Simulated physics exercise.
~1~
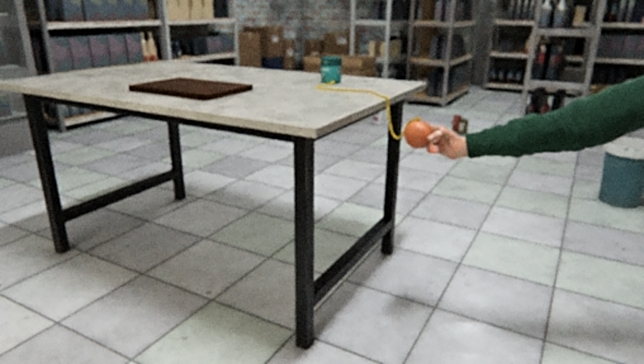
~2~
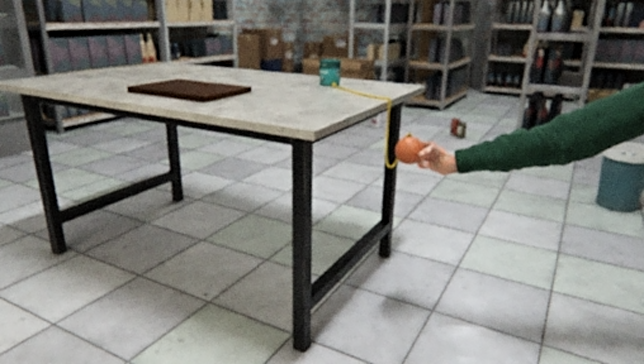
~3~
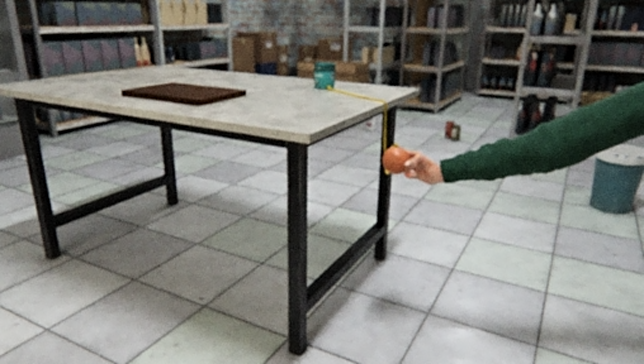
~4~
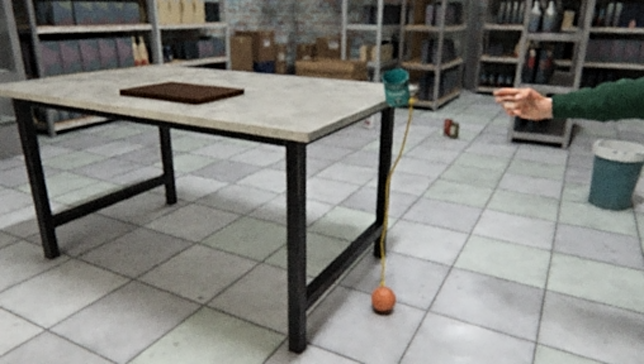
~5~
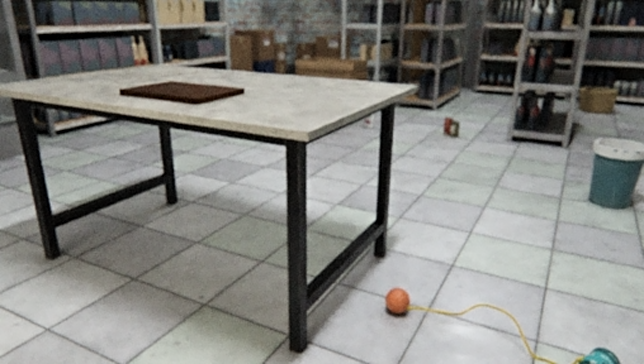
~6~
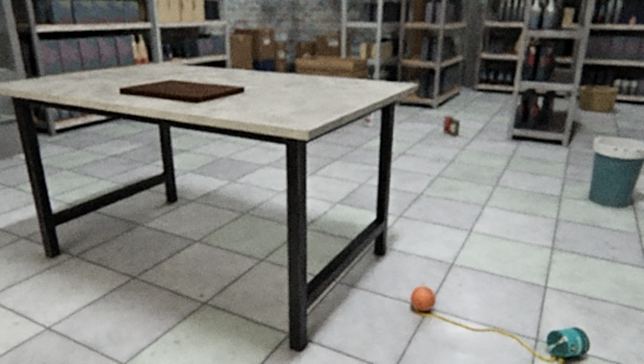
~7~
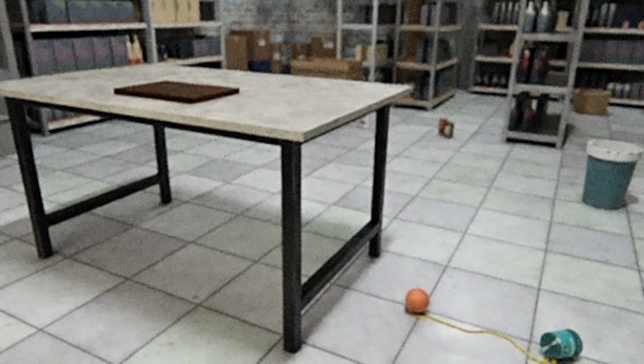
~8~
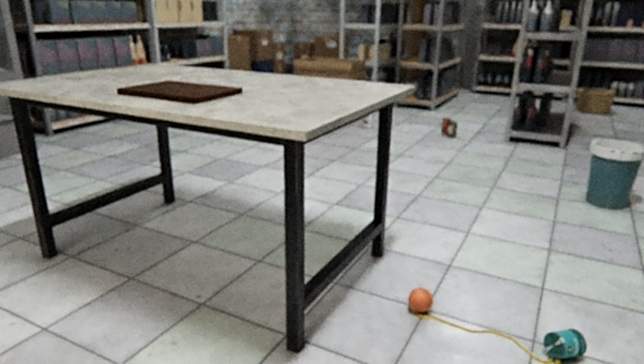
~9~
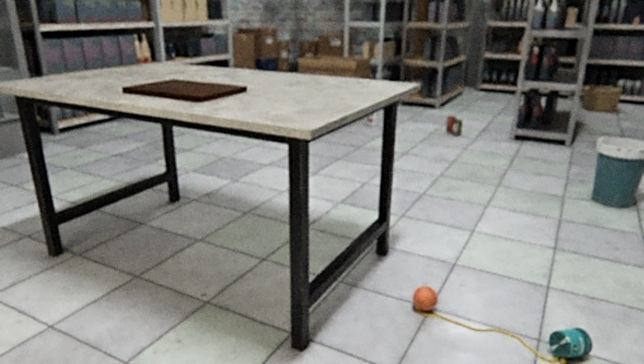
An orange hangs from a yellow string beside a pale-topped table with black legs, held by a hand in a green sleeve reaching in from the right. The slightly swaying view looks across a tiled storeroom with loaded shelves behind and a bucket at right. The string runs to a turquoise cup near the table's far edge, while a flat brown object lies farther left. The hand lowers the orange a little, then lets go and draws back. The orange drops to the floor and the cup tips over the edge after it. Both end up lying on the tiles, still joined by the string, while the brown object stays put.
